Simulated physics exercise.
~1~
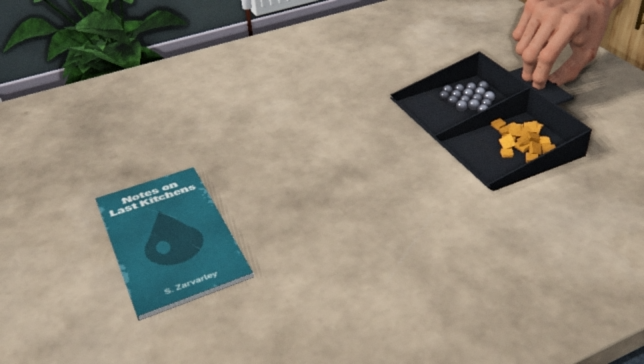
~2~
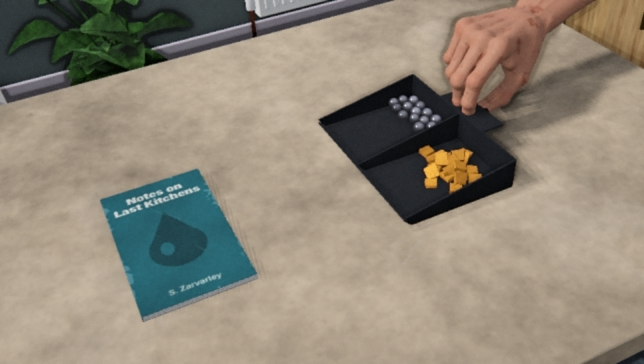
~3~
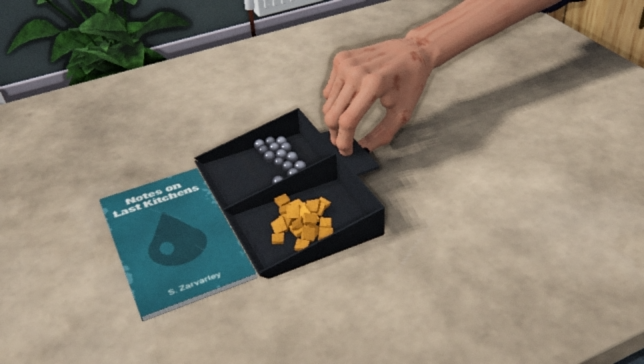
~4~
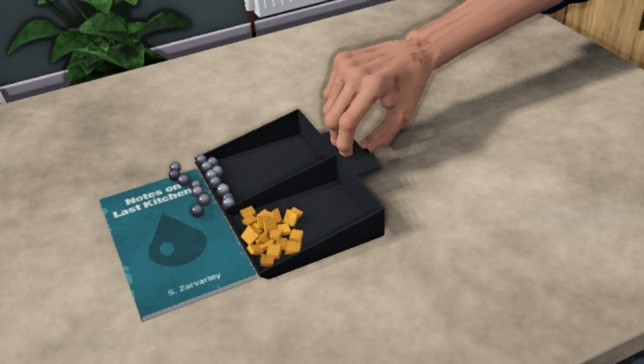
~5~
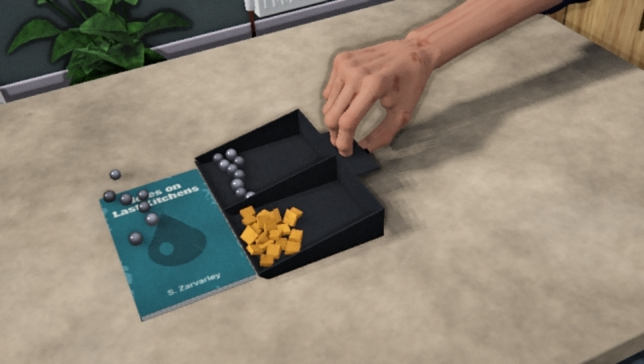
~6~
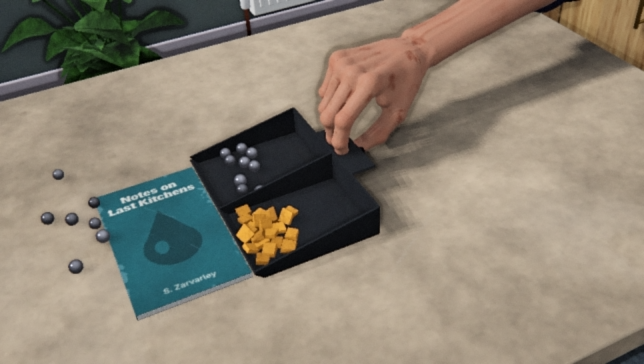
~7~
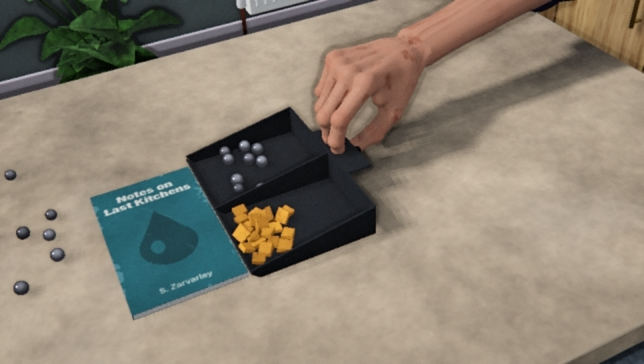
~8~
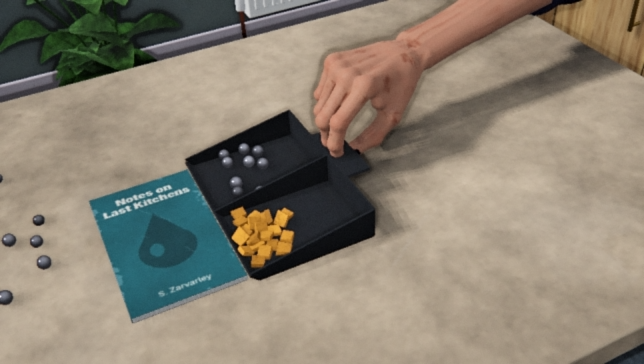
Black two-part tray pushed left by a hand stops against a teal book, orange cubes staying in, some grey balls rolling out.
